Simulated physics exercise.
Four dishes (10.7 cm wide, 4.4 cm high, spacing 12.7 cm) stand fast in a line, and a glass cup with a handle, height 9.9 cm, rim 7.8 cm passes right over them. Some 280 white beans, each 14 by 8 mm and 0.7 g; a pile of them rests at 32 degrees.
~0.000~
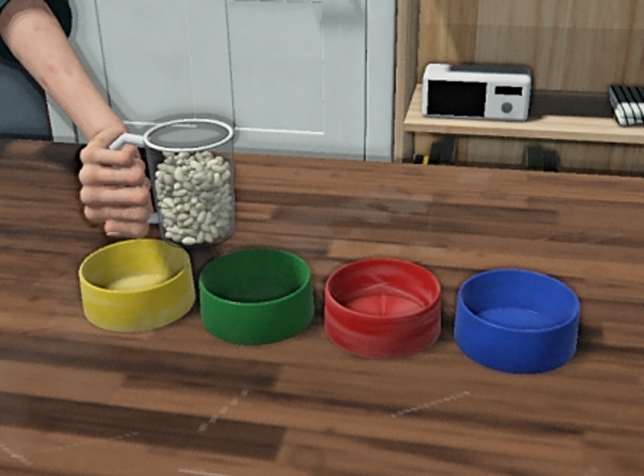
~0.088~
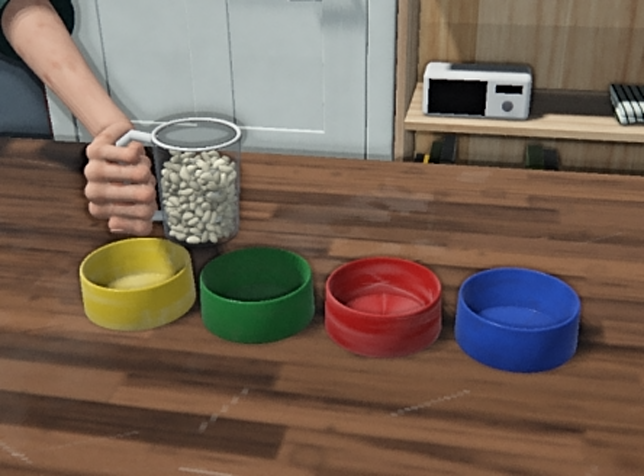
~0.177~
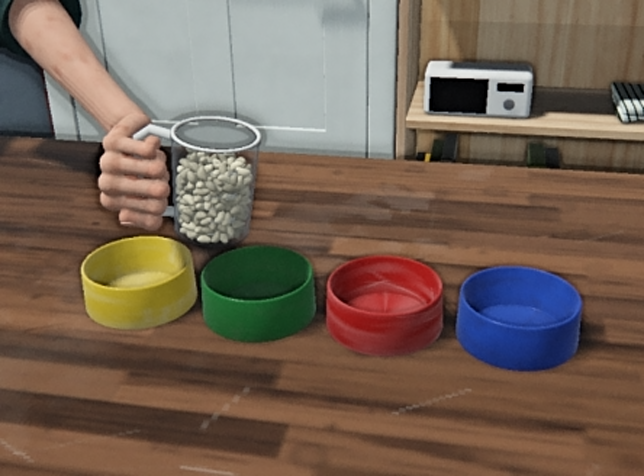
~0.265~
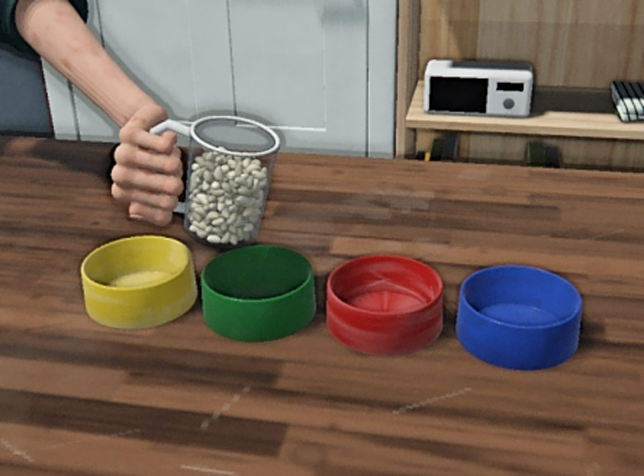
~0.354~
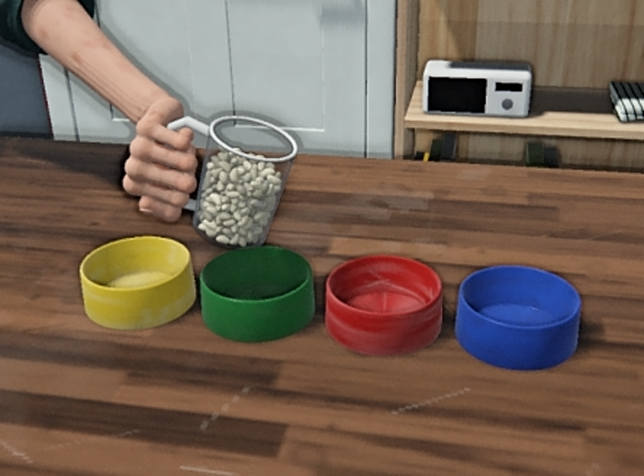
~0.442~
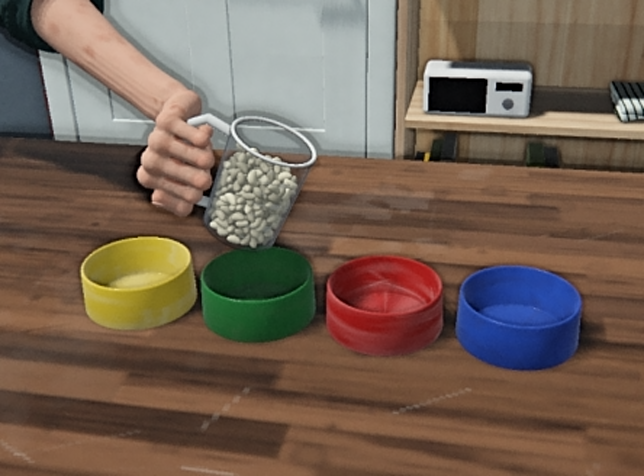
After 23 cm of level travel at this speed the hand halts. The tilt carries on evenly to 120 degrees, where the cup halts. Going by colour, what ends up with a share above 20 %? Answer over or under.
Red dish: Under; blue dish: Over; green dish: Under; yellow dish: Under; on the counter: Under.
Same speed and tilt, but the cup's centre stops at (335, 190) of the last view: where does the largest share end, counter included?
The winner: Red.
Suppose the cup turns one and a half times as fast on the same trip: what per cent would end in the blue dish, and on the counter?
Then: Blue 90; counter 10.
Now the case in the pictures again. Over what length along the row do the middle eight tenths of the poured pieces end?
Roughly 6 cm.
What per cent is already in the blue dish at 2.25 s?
Near 90 per cent so far.
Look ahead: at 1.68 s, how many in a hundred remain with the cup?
Roughly 95 per cent.
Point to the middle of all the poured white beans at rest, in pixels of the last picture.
Near (513, 314).
After 1.19 s, tilt 69 degrees; cup holds 100 %.
Then, at 1.68 s, tilt 98 degrees; cup holds 95 %, blue 5 %.
After 2.25 s, tilt 120 degrees; cup holds 10 %, blue 90 %.
At rest (2.8 s), red 0 %, blue 100 %, green 0 %, yellow 0 %, counter 0 %.
